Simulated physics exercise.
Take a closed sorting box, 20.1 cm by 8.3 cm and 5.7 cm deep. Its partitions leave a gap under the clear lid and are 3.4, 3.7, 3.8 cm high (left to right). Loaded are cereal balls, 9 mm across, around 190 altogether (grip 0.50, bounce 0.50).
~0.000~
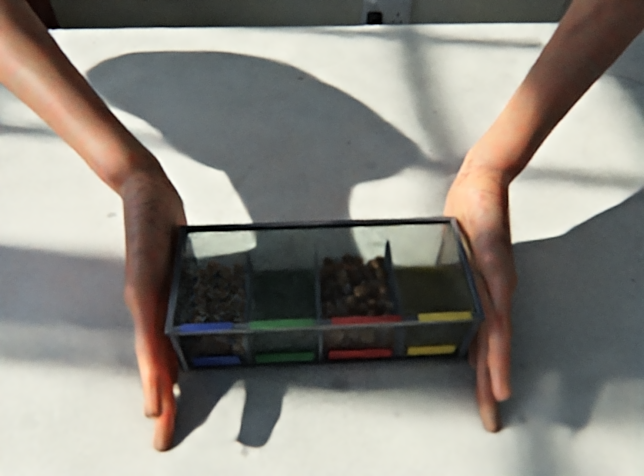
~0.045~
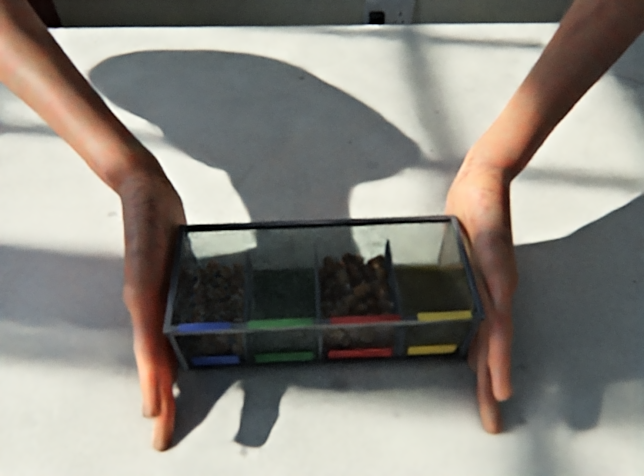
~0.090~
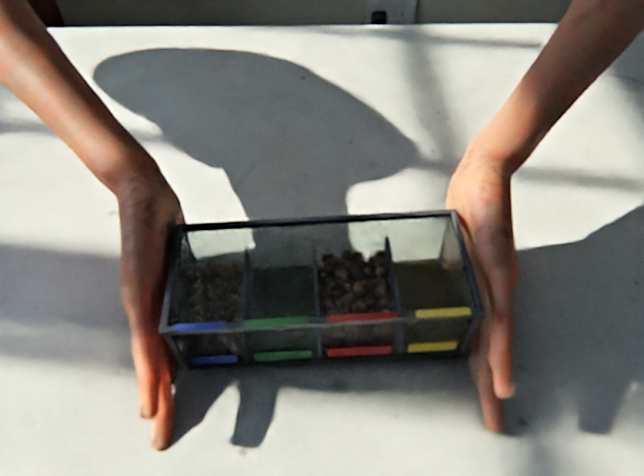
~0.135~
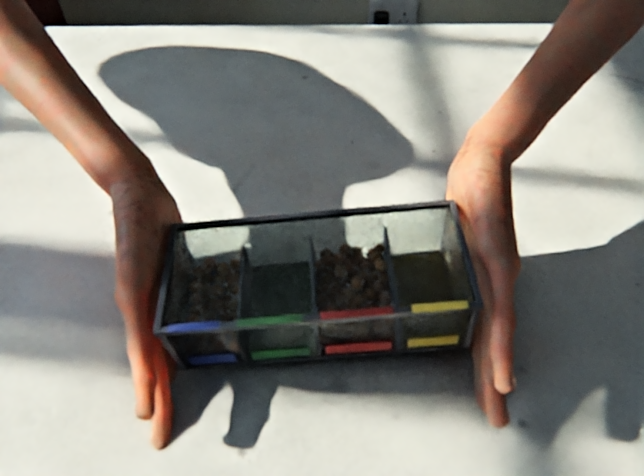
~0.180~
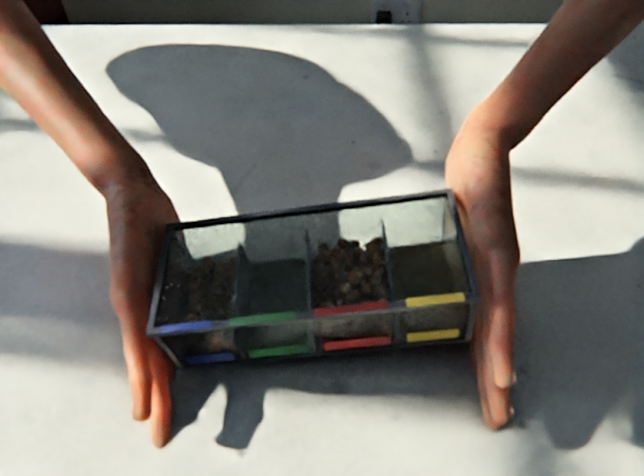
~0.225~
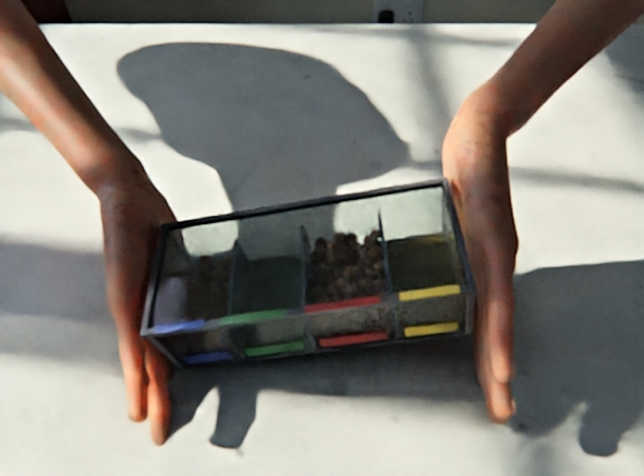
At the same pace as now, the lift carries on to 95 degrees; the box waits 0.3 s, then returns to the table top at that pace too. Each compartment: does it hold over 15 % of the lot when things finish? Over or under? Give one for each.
Red over; blue over; green under; yellow under.
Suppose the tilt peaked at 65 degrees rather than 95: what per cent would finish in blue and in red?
Shares: Blue 35 and red 65, in per cent.
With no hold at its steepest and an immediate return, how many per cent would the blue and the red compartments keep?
Blue 65, red 30.
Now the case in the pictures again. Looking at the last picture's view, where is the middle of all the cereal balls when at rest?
Close to pixel (225, 316).
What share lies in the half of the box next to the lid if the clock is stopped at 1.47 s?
About 40 %.
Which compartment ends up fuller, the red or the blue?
Answer: Blue.
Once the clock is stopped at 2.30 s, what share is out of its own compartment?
Around 40 per cent.
After 1.47 s, tilt 95 degrees; red 40 %, blue 45 %, green 10 %.
Then, at 2.30 s, tilt 49 degrees; red 25 %, blue 70 %.
Then, at 3.14 s, tilt 0 degrees; red 25 %, blue 70 %, green 5 %.
At rest (3.8 s), red 30 %, blue 70 %, green 5 %, yellow 0 %.
